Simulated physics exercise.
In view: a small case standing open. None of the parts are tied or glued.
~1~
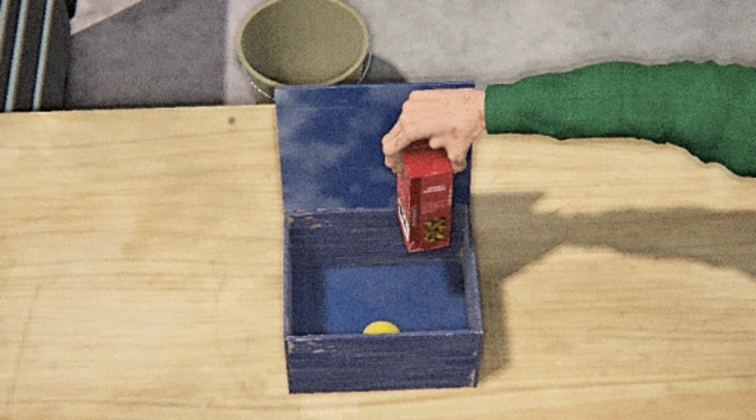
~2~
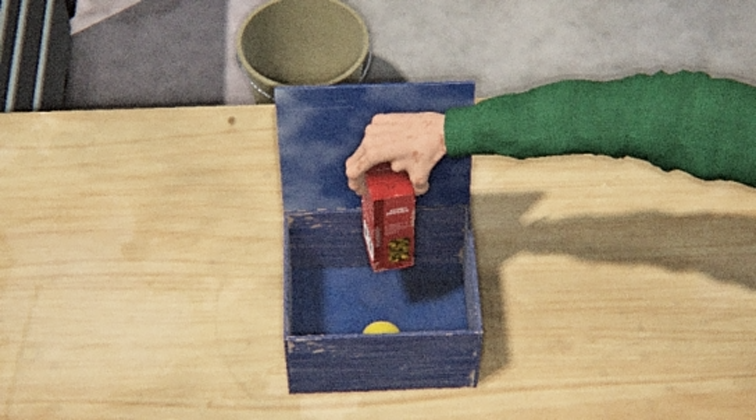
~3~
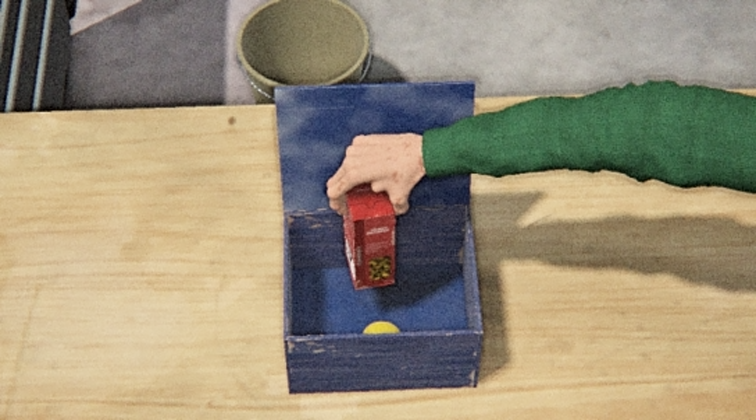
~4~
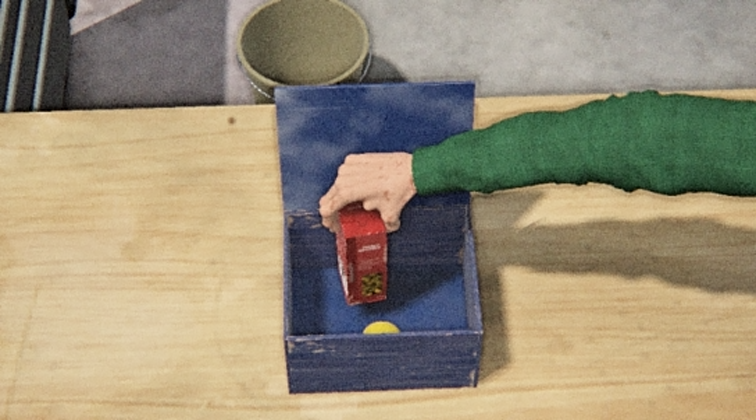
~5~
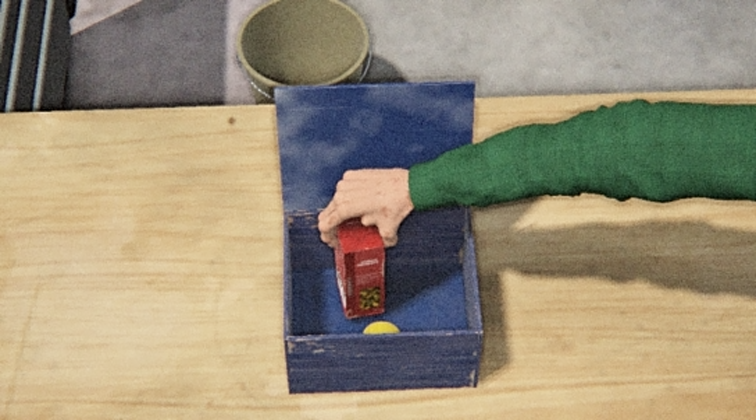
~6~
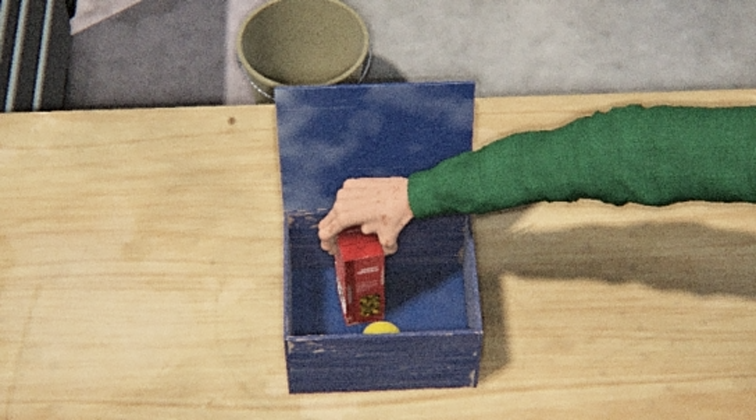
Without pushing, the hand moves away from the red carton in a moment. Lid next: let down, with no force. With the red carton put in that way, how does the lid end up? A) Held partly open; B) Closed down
Held partly open.
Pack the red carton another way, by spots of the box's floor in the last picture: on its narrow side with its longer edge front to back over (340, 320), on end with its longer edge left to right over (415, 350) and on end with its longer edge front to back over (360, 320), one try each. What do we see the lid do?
Going in order, the lid comes down all the way, then comes down all the way, then is left partly open.
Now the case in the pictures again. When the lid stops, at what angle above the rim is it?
Close to 40 degrees.
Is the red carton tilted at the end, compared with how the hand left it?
Simply put, it remains unturned.
Then, 1.20 s past the last view, lid starting down.
Then, 1.60 s past the last view, lid 60° above the rim.
Finally, lid 42° above the rim; both still in place. Final places as the last picture's camera would see them, red carton near (360, 272).
